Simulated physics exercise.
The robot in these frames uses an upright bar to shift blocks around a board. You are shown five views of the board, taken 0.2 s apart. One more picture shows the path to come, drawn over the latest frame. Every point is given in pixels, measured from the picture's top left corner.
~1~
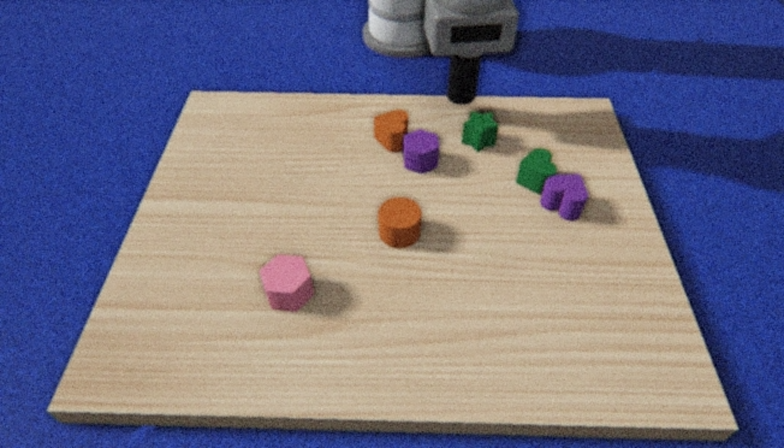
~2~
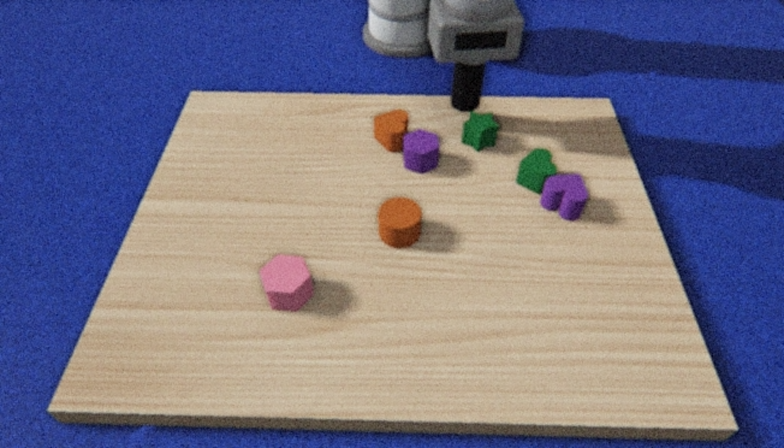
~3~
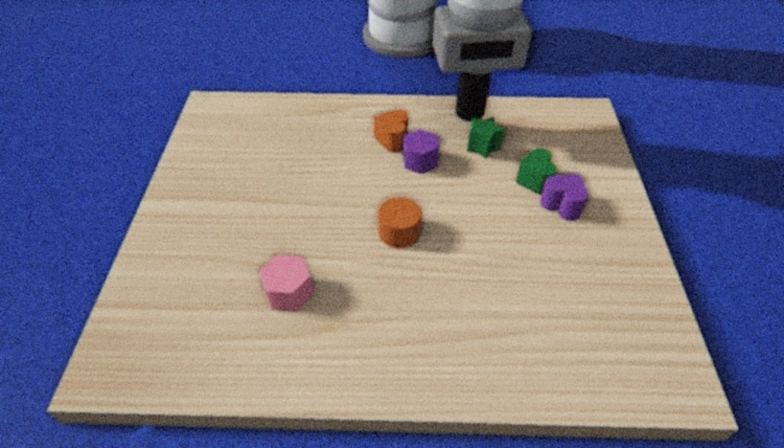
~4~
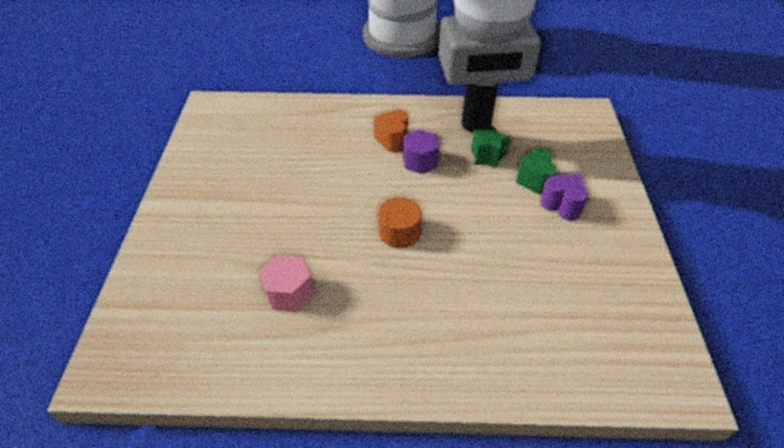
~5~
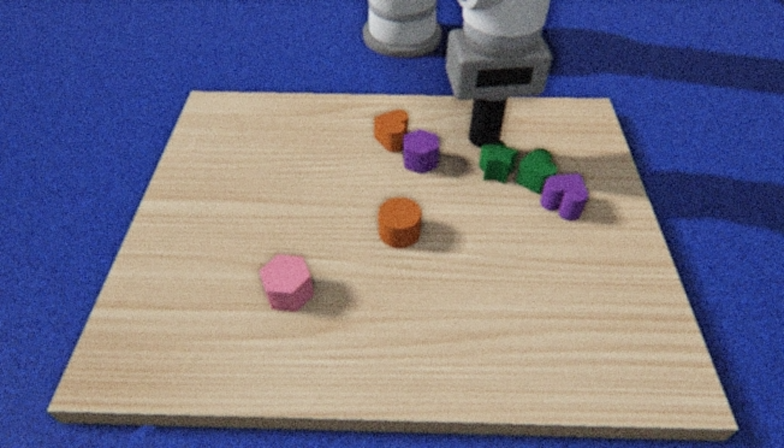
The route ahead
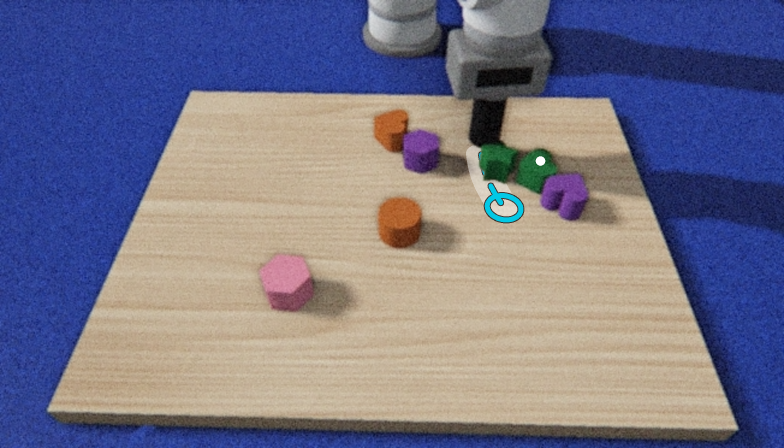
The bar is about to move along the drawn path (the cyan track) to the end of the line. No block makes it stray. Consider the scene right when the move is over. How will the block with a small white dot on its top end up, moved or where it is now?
The block you're asking about gets moved.
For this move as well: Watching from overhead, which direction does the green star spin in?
The block spins anticlockwise.
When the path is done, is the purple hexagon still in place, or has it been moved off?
It keeps its position.
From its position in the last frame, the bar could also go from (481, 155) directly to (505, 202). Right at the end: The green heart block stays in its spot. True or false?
Verdict: False.
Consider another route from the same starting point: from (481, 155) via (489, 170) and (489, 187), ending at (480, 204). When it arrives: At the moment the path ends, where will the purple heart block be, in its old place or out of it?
The block you're asking about stays where it is.
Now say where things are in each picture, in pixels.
Tip of the bar (461, 97), middles of tops, purple hexagon (421, 141), green star (482, 121), green heart block (541, 161), purple heart block (569, 186), in the first picture.
Bar (465, 105), nothing pushed, in the second picture.
Bar (470, 114), green star (486, 126), in the third picture.
Bar (476, 125), green star (491, 136), in the fourth picture.
Bar (484, 140), purple hexagon (421, 141), green star (500, 151), green heart block (541, 161), purple heart block (569, 186), in the fifth picture.
The line goes from (481, 155) via (485, 172) and (492, 189), ending at (504, 207); the dot is on the green heart block.
The first path, step by step. Halfway along, bar (491, 166); green star (516, 175), turned 20° anticlockwise; green heart block (547, 165), turned 40° anticlockwise.
At the end, bar (507, 193); purple hexagon unmoved; green star (541, 197), turned 50° anticlockwise; green heart block (549, 166), turned 50° anticlockwise; purple heart block (574, 187).
